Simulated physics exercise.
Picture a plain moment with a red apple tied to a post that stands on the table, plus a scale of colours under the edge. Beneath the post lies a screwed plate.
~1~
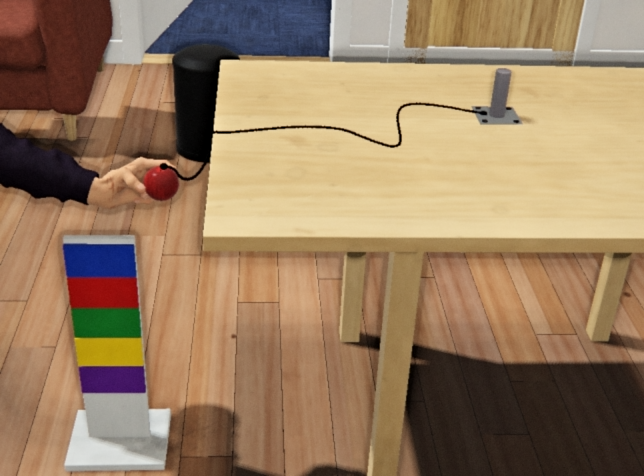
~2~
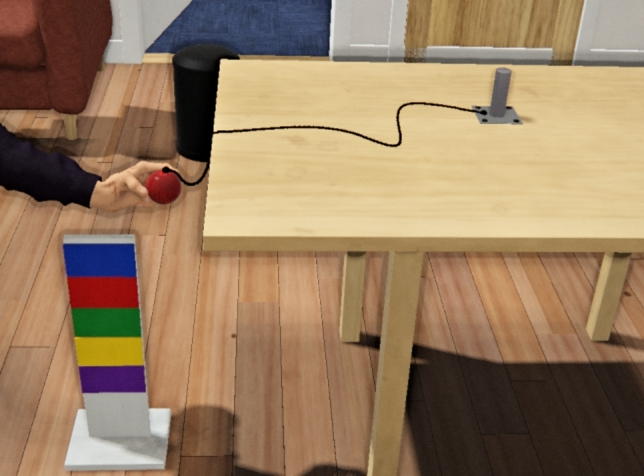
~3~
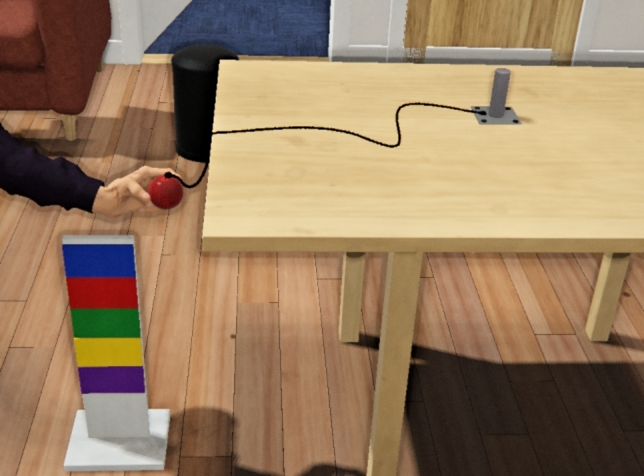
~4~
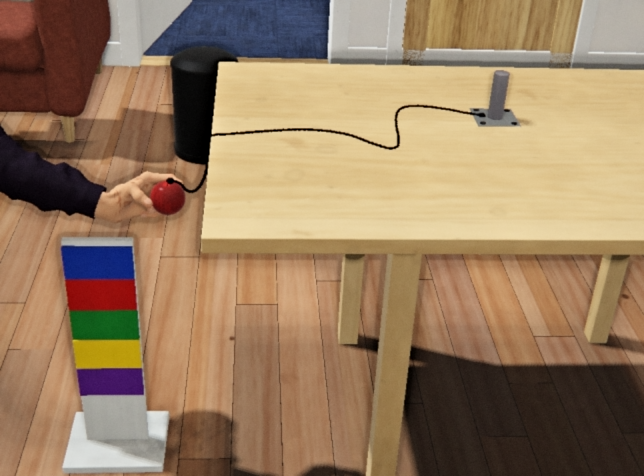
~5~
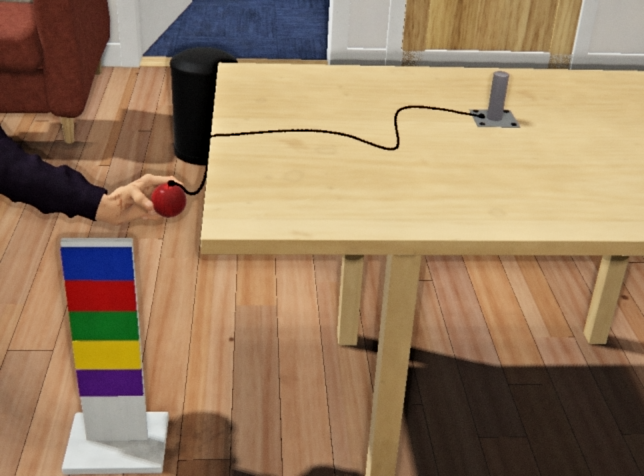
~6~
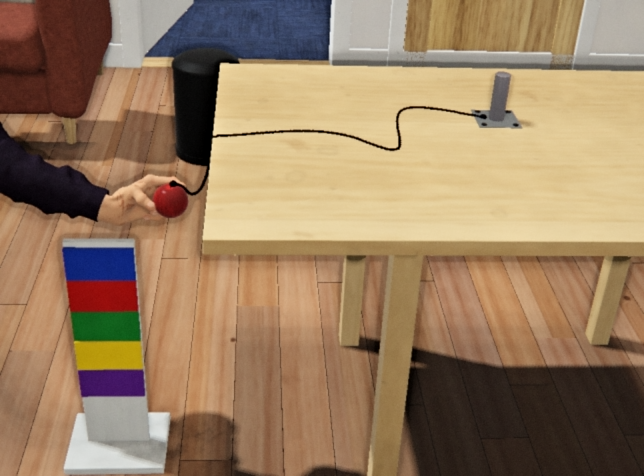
A hand holds a red ball on a black cord beside the table, barely moving.
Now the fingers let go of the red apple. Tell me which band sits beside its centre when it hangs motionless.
The green one sits beside it.
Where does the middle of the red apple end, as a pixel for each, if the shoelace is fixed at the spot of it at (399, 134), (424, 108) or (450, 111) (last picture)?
Taking the tries in turn: (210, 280), (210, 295) and (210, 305).
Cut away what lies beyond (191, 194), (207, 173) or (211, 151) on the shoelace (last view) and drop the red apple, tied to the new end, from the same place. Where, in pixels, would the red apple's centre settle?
Close to (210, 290) first, close to (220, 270) next, and close to (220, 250) last.
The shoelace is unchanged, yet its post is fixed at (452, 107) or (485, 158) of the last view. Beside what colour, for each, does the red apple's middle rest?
Answer, in order: Yellow, yellow.
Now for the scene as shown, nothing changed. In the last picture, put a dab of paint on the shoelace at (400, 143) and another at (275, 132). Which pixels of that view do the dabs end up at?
They finish close to (321, 124) and close to (211, 163).
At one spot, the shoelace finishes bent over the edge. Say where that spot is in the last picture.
Around (307, 131).
Soon after, apple near (198, 303); level with red.
After that, apple near (244, 291); level with green.
And then, apple near (212, 309); level with green.
In the end, apple near (212, 300); level with green. Its middle rests at the green band.
